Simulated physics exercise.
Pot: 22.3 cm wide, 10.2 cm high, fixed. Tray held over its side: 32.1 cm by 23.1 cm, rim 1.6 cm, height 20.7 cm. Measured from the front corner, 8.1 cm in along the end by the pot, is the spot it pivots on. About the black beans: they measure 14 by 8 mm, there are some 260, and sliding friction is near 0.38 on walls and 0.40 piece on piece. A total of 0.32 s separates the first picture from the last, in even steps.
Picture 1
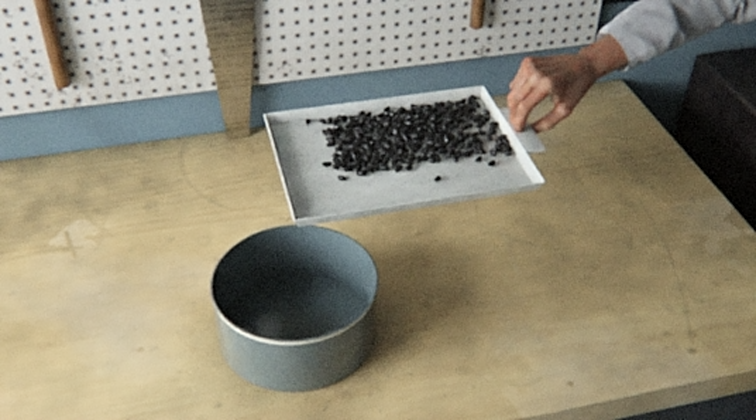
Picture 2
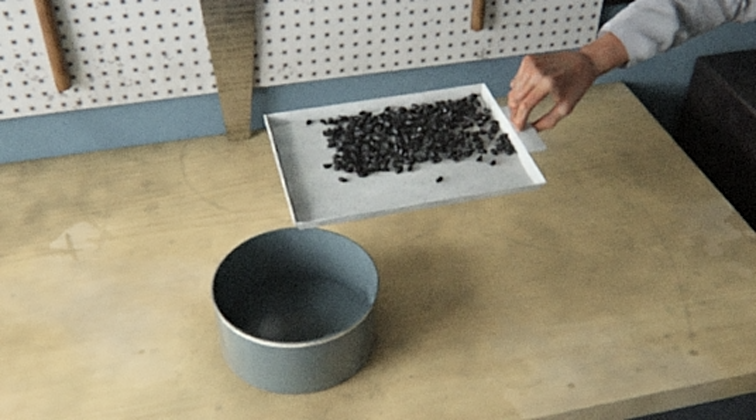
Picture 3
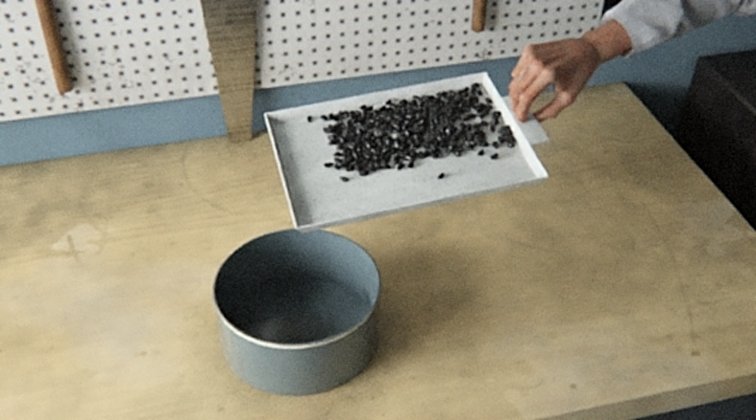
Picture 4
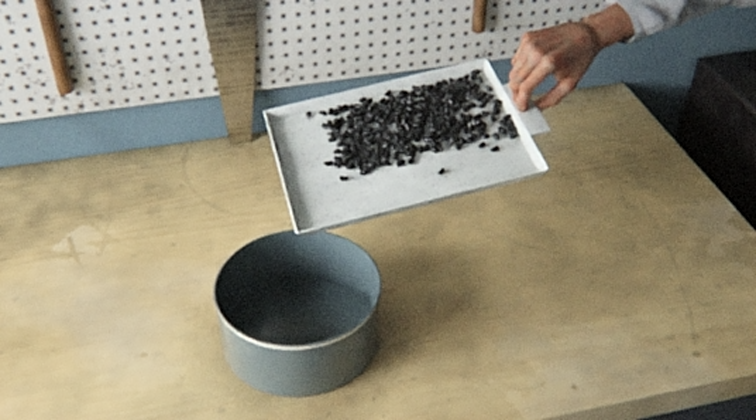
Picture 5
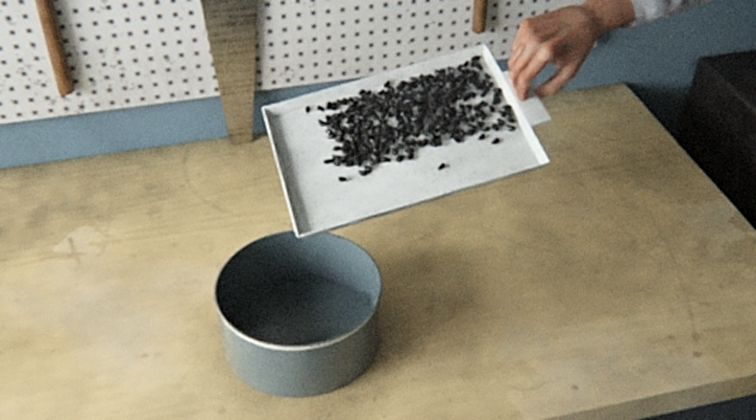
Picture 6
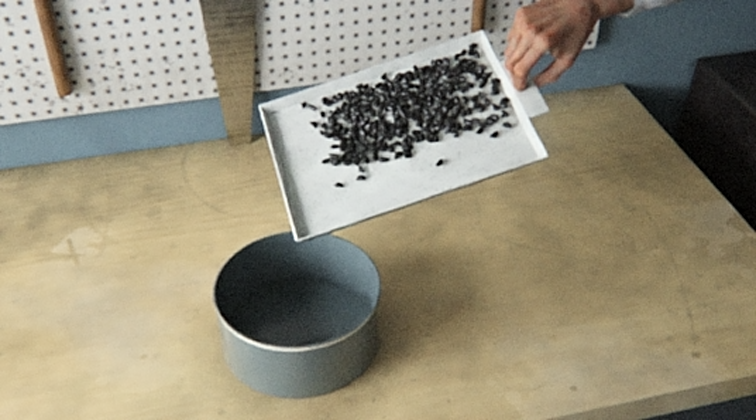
A shallow white tray scattered with small black beans tilts gradually, its right side rising as a hand in a pale sleeve lifts it from the upper right. Its left front corner dips slightly above a round blue-grey pot, while the beans stay bunched with barely any shift. The view looks down on a worn wooden workbench before a white pegboard with hanging tools, and remains still.
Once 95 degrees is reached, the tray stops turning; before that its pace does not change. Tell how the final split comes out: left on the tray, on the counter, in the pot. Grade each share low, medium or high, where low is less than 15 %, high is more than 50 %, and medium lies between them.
Shares - tray: Low, counter: Low, pot: High.
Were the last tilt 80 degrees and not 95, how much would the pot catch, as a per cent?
That comes out at some 100 per cent.
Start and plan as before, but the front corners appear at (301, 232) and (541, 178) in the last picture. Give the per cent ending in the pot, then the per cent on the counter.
You'd end with pot at 80 and counter at 20.
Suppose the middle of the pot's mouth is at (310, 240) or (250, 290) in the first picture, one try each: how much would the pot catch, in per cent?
I'd say some 35 per cent for the first and some 100 per cent for the second.
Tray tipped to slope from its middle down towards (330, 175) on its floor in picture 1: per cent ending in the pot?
My best guess is some 60 per cent.
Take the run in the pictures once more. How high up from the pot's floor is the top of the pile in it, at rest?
Top level: Approx. 3.0 cm.
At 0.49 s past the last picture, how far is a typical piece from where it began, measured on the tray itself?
Around 21 centimetres.
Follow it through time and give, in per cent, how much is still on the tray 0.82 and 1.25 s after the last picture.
First 10, then 0.
Then, 0.49 s after the last picture, tilt 55 degrees; the tray holds 75 %, the pot 5 %.
Then, 0.82 s after the last picture, tilt 79 degrees; the tray holds 10 %, the pot 90 %.
Then, 1.25 s after the last picture, tilt 95 degrees; the tray holds 0 %, the pot 100 %.
In the end, tray 0 %, counter 0 %, pot 100 %.
